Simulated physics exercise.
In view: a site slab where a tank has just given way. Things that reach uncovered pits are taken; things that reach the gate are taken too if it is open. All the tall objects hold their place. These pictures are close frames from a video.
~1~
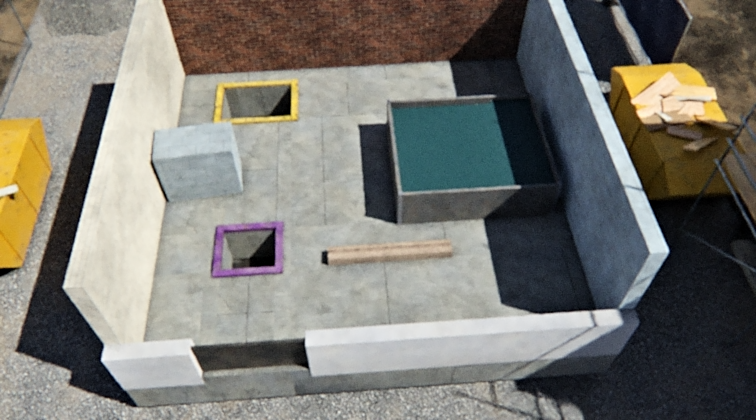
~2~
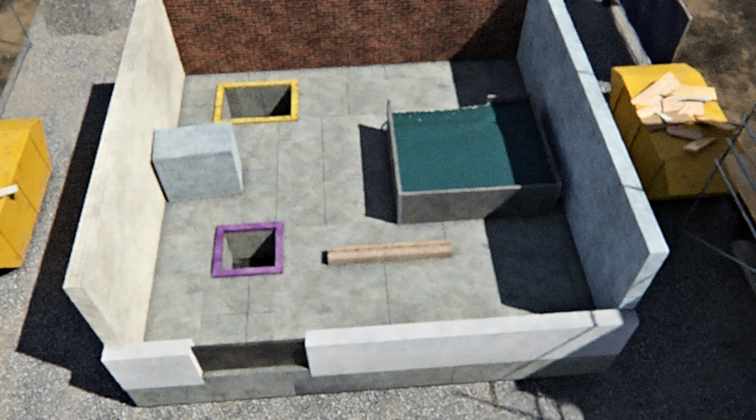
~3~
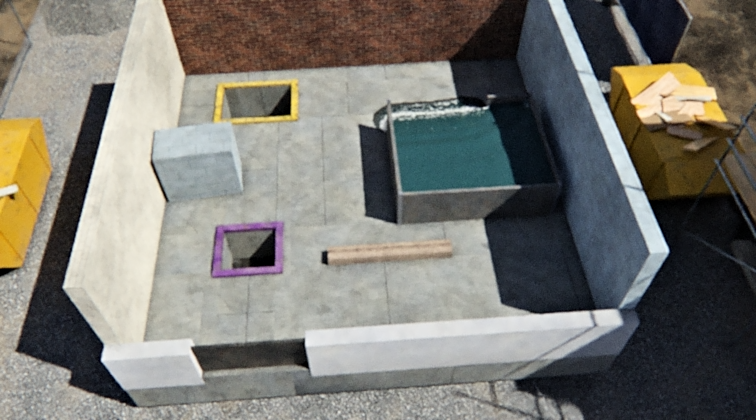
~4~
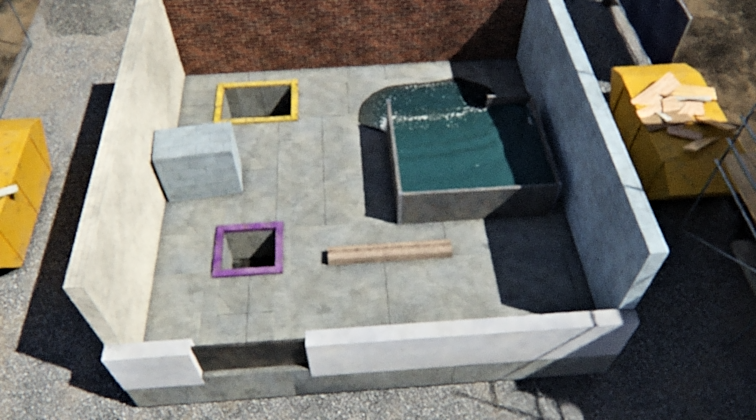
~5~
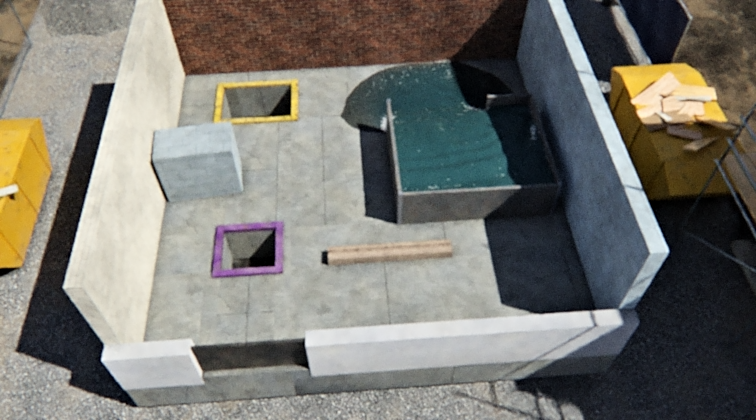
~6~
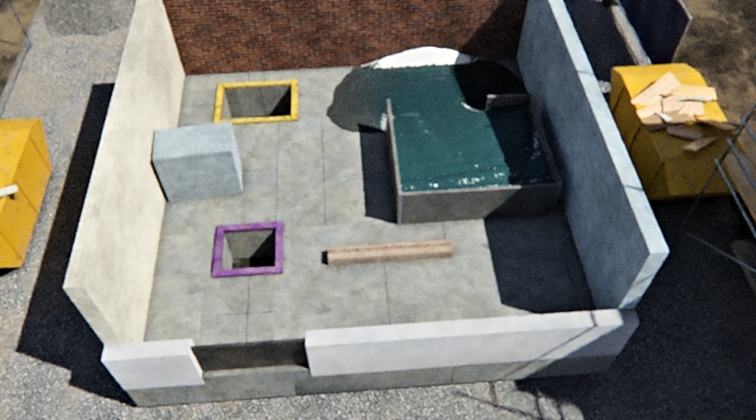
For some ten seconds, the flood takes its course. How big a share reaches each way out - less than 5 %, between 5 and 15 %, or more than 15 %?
Shares: The gate gets less than 5 %, the yellow pit gets more than 15 %, the purple pit gets less than 5 %.
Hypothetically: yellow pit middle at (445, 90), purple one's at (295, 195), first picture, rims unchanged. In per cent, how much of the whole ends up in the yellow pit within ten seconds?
Out of a hundred parts, 55 go to yellow.
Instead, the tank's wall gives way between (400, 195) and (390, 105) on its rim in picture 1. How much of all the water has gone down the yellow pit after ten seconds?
Roughly 20 per cent goes to the yellow pit.
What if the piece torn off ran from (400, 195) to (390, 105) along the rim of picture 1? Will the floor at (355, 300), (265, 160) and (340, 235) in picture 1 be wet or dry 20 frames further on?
First spot spared, second spot submerged, third spot submerged.
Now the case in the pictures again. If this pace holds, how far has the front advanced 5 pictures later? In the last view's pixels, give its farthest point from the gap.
Point: (280, 72) in the last picture's pixels.
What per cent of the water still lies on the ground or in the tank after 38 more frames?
I'd put it at about 76 per cent.
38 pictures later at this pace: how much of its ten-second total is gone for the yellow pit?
I'd say some 70 per cent.
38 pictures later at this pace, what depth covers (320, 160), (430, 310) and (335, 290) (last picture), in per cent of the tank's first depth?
I'd say around 0 per cent, then 4 per cent, then 0 per cent.
A moment on, water covers 20 % of the floor; the gate 0 %, the yellow pit 0 %, the purple pit 0 %.
Next, water covers 25 % of the floor; the gate 0 %, the yellow pit 3 %, the purple pit 0 %.
Then, water covers 45 % of the floor; the gate 0 %, the yellow pit 11 %, the purple pit 0 %.
Later, water covers 65 % of the floor; the gate 0 %, the yellow pit 22 %, the purple pit 1 %.
In the end, water covers 90 % of the floor; the gate 0 %, the yellow pit 32 %, the purple pit 3 %.
